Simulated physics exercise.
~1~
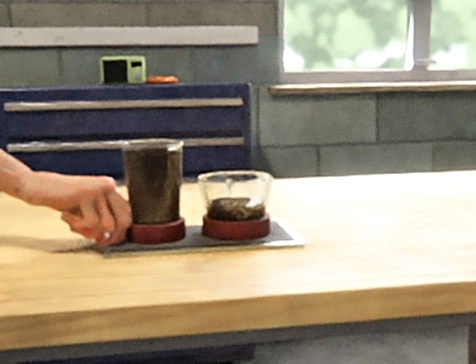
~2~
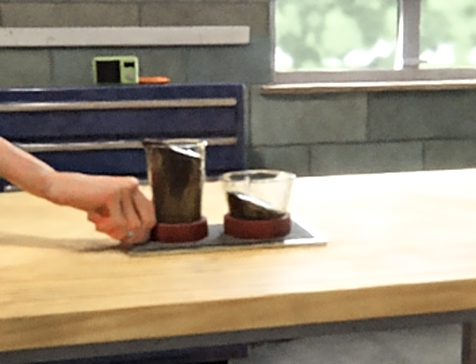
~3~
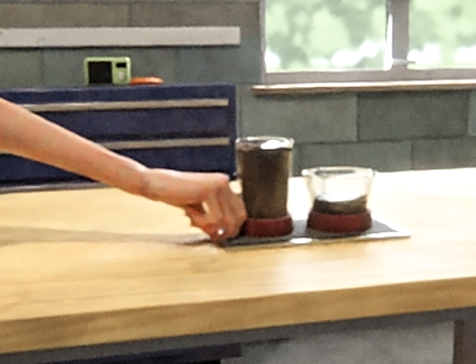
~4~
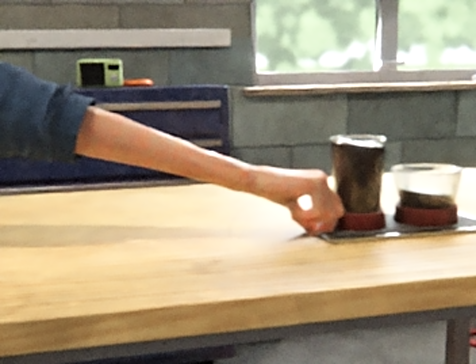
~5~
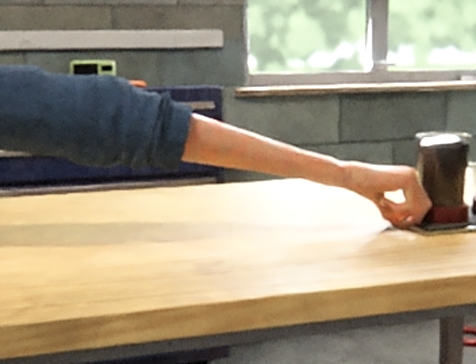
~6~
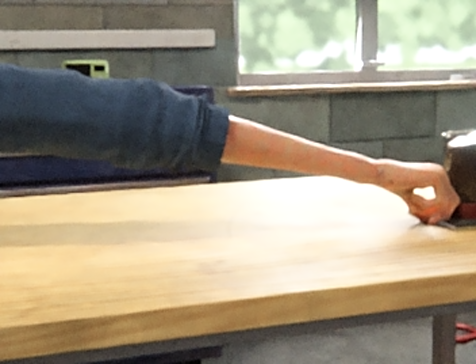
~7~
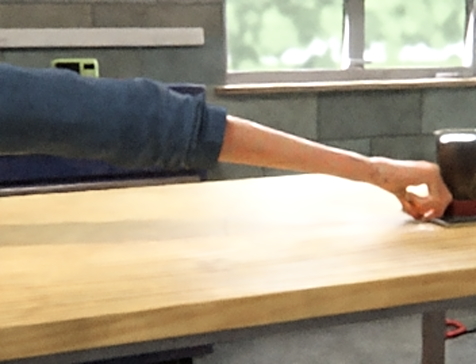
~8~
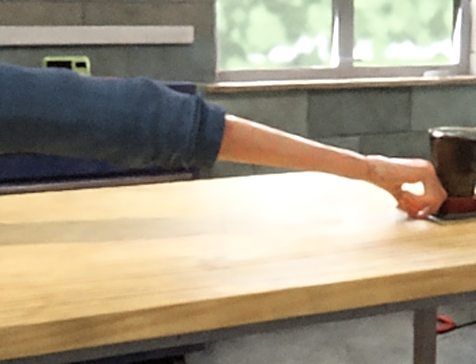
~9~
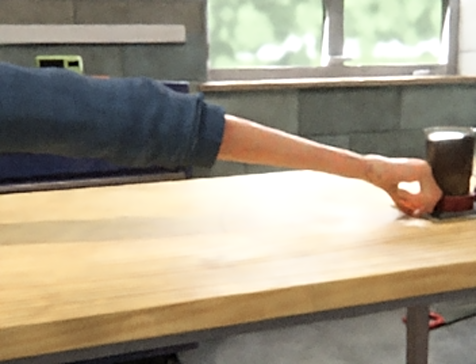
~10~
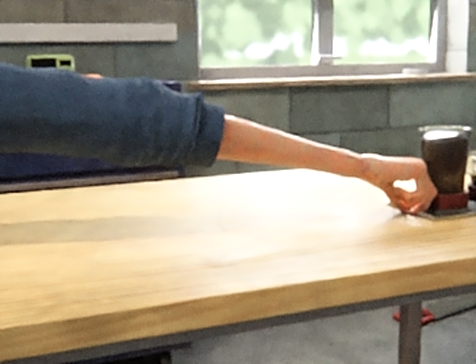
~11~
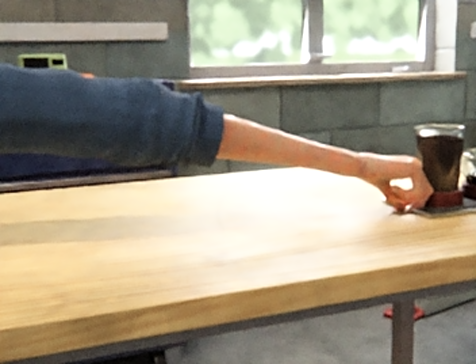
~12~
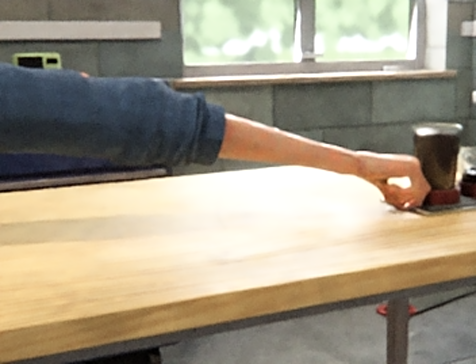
A hand pushes a tray with two glasses of coffee rightward, then holds still beside it.
